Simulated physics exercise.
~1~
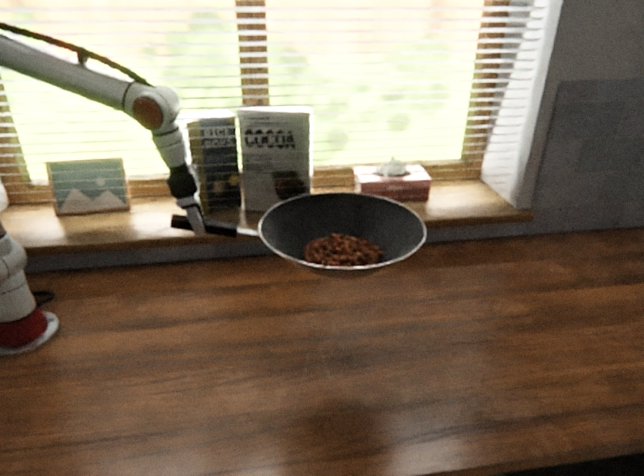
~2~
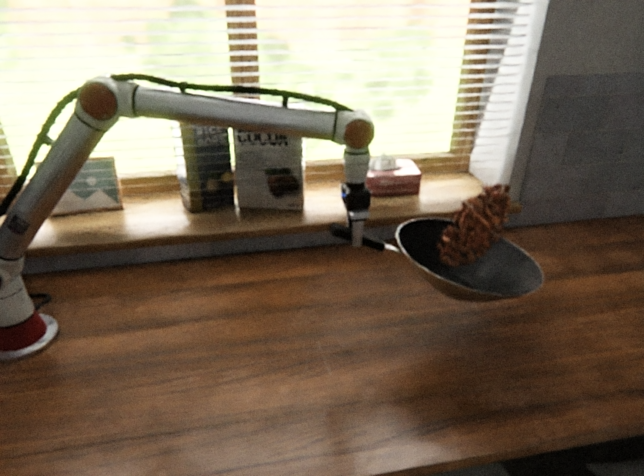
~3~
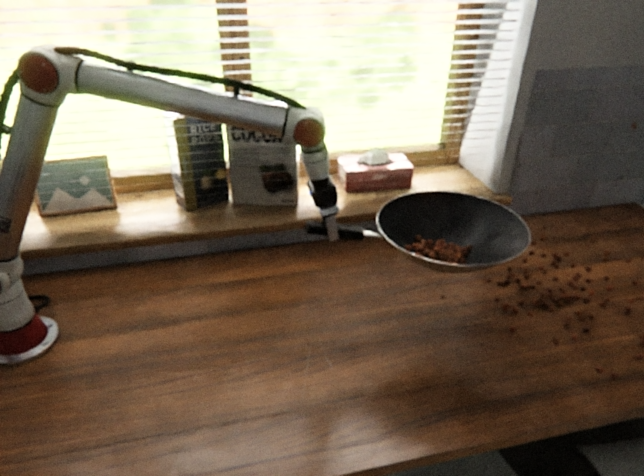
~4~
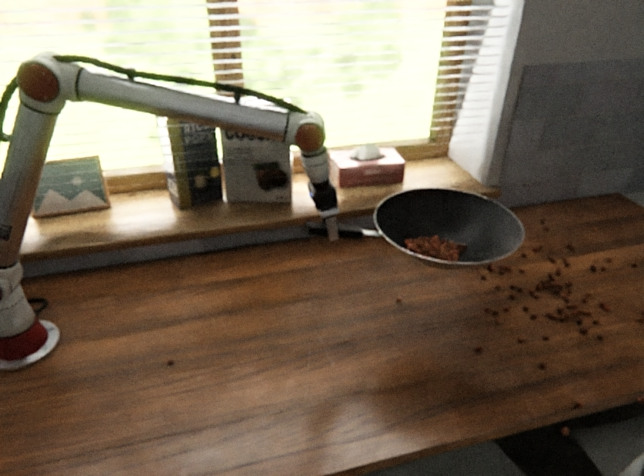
On a wooden table, a robot arm tosses nuts from a wok, spilling many rightward.
